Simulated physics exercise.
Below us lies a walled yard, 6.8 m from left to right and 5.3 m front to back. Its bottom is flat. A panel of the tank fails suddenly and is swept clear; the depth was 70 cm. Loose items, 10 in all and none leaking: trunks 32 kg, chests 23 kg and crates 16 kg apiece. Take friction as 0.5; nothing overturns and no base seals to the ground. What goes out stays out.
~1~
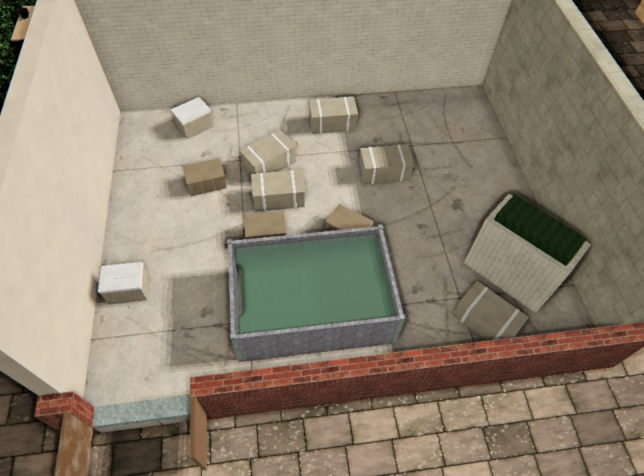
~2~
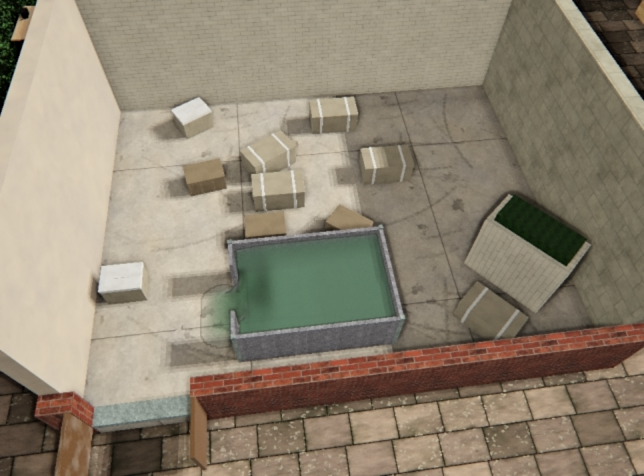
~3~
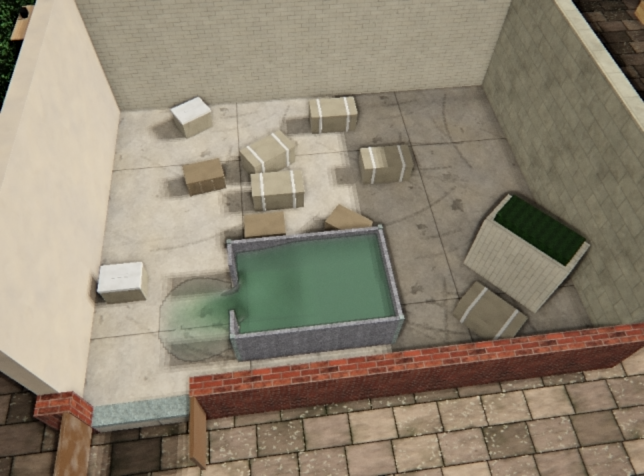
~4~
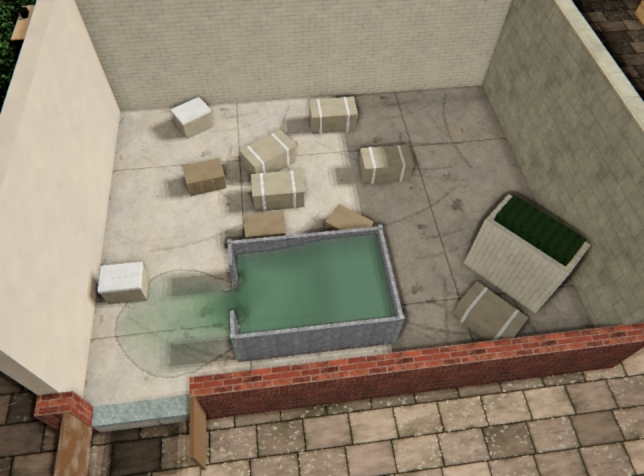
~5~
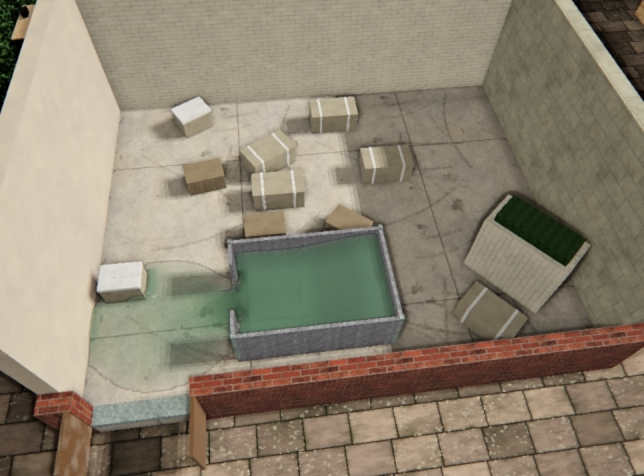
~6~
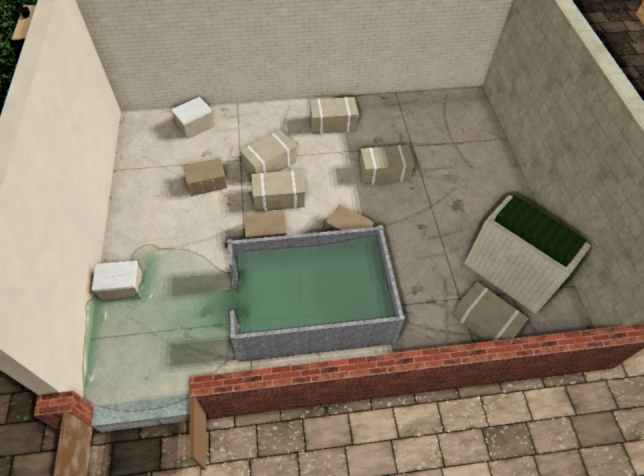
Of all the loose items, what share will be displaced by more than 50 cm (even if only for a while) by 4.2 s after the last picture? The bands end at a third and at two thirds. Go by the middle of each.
That comes to under a third.
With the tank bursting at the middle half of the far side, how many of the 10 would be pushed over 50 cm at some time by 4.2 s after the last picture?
Then 8.
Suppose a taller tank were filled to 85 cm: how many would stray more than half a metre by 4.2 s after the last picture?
Then 2.
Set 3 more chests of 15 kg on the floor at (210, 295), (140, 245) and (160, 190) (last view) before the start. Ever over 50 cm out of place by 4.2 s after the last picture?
In that order: More, more, more.
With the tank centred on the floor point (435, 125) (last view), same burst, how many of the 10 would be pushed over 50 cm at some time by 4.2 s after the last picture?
In that case 6 of them.
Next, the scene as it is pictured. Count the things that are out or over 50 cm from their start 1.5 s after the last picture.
By then 1.
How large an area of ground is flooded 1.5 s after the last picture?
About 10.5 m2.
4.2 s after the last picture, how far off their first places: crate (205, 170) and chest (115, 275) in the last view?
In that order: 0 cm, 350 cm.
Then, 0.4 s after the last picture 0 of 10 are over 50 cm from their spots; 0 afloat.
Then, 1.5 s after the last picture 1 of 10 are over 50 cm from their spots; 0 afloat.
Then, 2.8 s after the last picture 1 of 10 are over 50 cm from their spots; 1 afloat.
Then, 4.2 s after the last picture 2 of 10 are over 50 cm from their spots, and 2 have been at some point; 1 afloat.
